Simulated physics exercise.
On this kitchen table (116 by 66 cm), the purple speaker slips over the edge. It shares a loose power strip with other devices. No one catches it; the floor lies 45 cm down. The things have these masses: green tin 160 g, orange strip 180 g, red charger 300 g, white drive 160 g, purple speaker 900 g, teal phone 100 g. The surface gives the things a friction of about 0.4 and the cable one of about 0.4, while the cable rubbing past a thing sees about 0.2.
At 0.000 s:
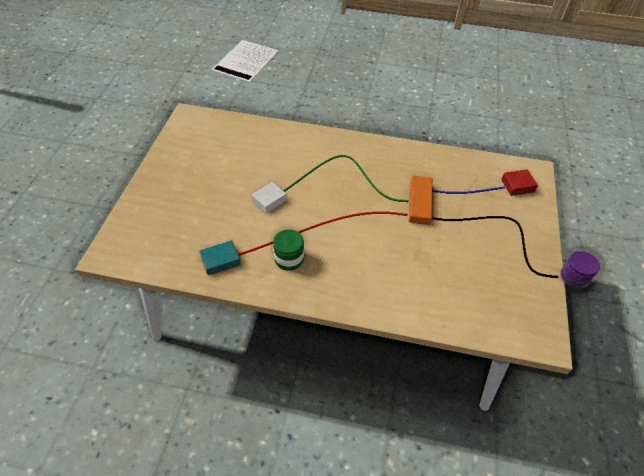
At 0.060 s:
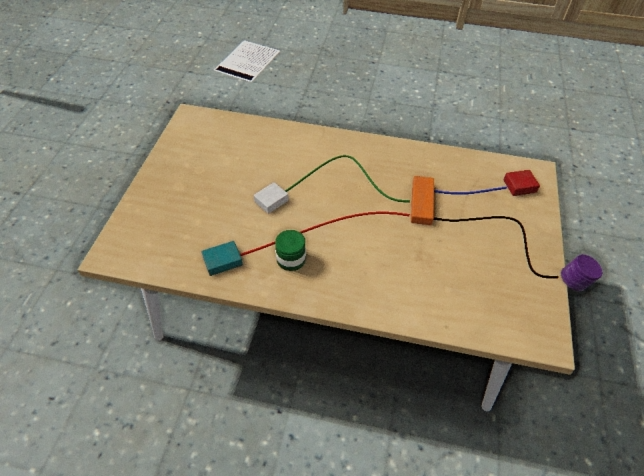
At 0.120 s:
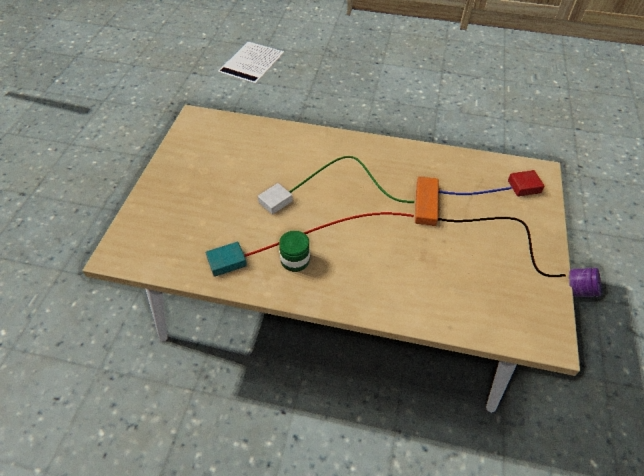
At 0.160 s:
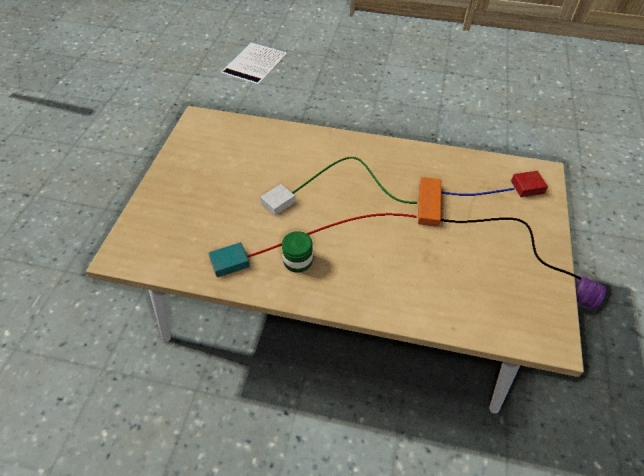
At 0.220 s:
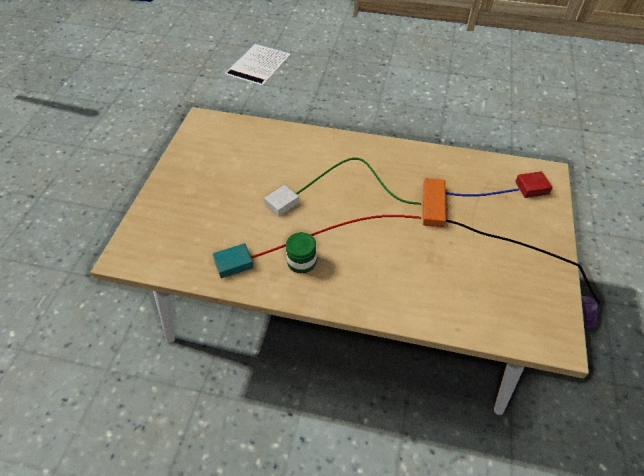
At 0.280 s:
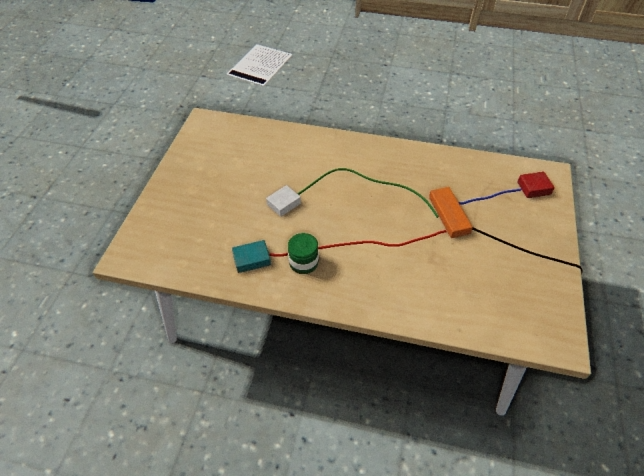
On a wooden table, a purple cylinder drops off the right edge, its black cable pulling taut and dragging the orange strip rightward.
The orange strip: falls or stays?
Stays.
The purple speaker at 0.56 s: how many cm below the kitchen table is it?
40 cm.
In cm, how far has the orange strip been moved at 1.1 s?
Measured shift: Approx. 30 cm.
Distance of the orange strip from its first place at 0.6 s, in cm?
About 30 cm.
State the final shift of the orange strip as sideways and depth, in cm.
It ends up around 26 cm over to the right and around 16 cm closer up.
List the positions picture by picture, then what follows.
In the first picture, shows, orange strip (422, 196); black cable runs through (479, 218) (515, 221) (524, 244) (538, 274).
In the second picture, shows, purple speaker (587, 266); black cable runs through (517, 221) (538, 275).
In the third picture, shows, purple speaker (585, 282); black cable runs through (522, 222) (545, 275).
In the fourth picture, shows, purple speaker (586, 293); black cable runs through (525, 223) (561, 270).
In the fifth picture, shows, purple speaker (582, 313); black cable runs through (534, 248).
In the sixth picture, shows, orange strip (451, 208); black cable runs through (518, 248) (558, 261).
By 0.6 s, the strip's end of the black cable at (560, 280); orange strip 30 cm off its start, teal phone 38 cm off its start, white drive 21 cm off its start.
By 0.8 s, the strip's end of the black cable at (560, 280); orange strip 30 cm off its start, teal phone 54 cm off its start, white drive 32 cm off its start.
By 1.1 s, the strip's end of the black cable at (560, 280); orange strip 30 cm off its start at (539, 264), teal phone 54 cm off its start at (460, 282), white drive 32 cm off its start at (405, 208).
By 1.4 s, the strip's end of the black cable at (560, 280); orange strip 30 cm off its start, teal phone 54 cm off its start, white drive 32 cm off its start.
By 2.6 s, the strip's end of the black cable at (560, 280); orange strip 30 cm off its start at (539, 264), teal phone 54 cm off its start at (460, 282), white drive 32 cm off its start at (405, 208), green tin 7 cm off its start at (334, 250).
